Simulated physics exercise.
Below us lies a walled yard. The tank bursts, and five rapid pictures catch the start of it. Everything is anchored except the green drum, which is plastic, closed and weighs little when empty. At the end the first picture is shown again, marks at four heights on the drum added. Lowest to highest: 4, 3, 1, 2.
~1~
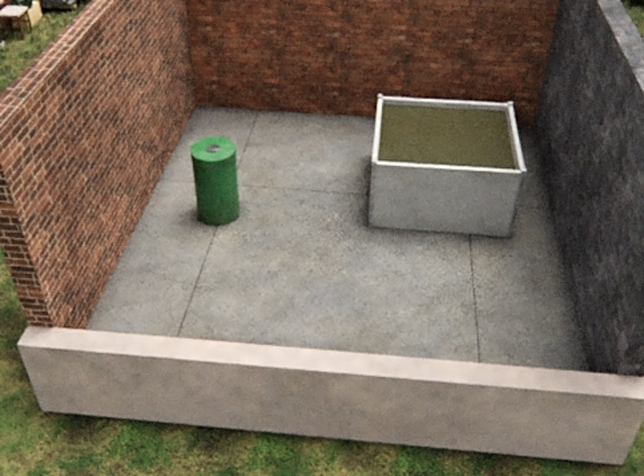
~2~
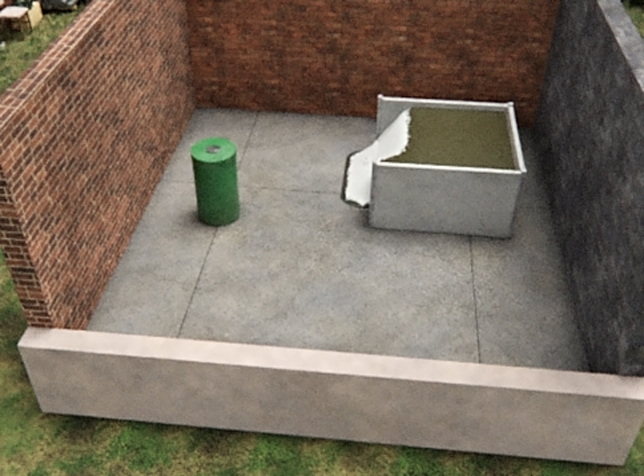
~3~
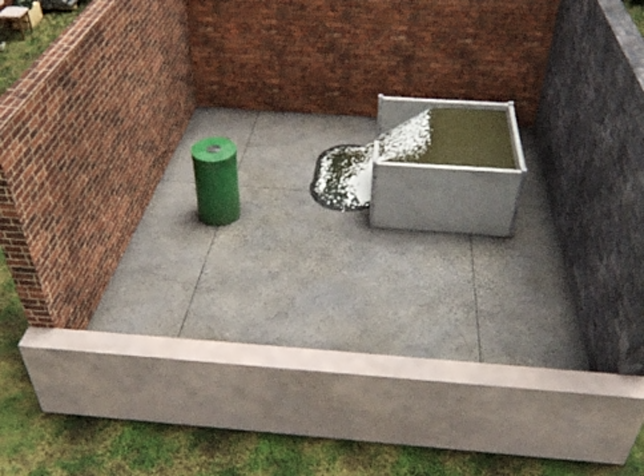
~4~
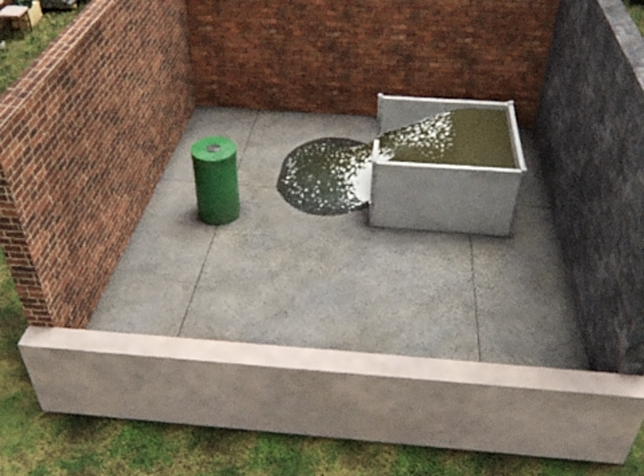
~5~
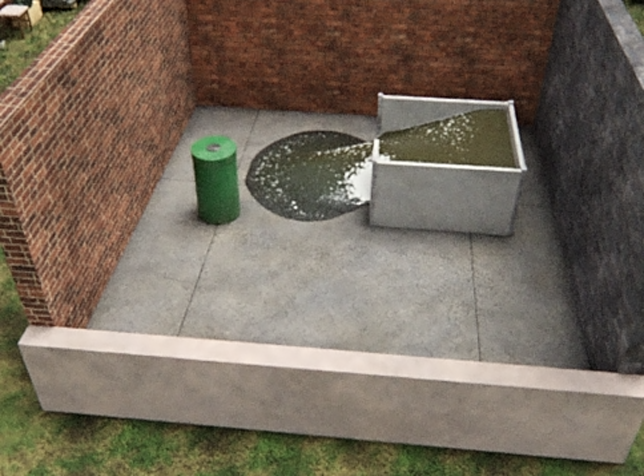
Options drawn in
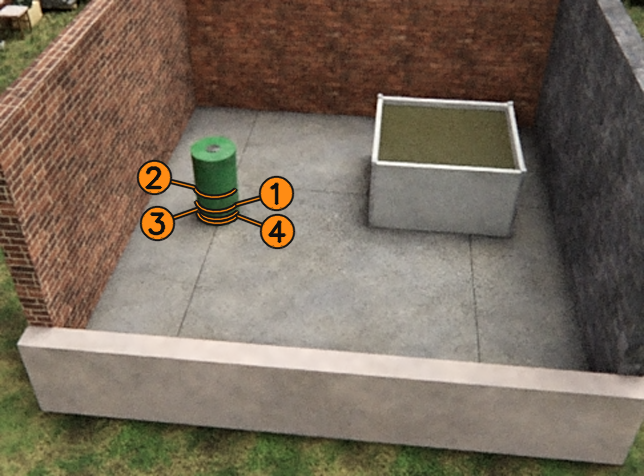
A grey, open-topped tank full of murky, greenish-brown water stands toward the right of a concrete-floored walled yard, seen from above with grass outside the low front wall. A green drum stands upright to its left, near the brick wall. Water pours from the tank's left side in a white, foamy rush, then spreads leftward across the floor in a dark, rounded, foam-flecked pool, while the drum and the view stay still.
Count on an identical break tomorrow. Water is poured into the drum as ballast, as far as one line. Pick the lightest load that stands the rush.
Choose 2.
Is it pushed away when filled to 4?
Yes.
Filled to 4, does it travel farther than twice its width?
Yes, clearly.
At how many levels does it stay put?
One.
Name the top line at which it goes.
1.
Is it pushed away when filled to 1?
Yes.
On the marked copy, 1 at (213, 211); 2 at (211, 197); 3 at (214, 219); 4 at (214, 223); from the bottom up 4, 3, 1, 2.
With 1, it is pushed about half its own width away.
With 2, it does not move.
With 3, it is pushed about 5 times its own width away.
With 4, it is pushed about 8 times its own width away.
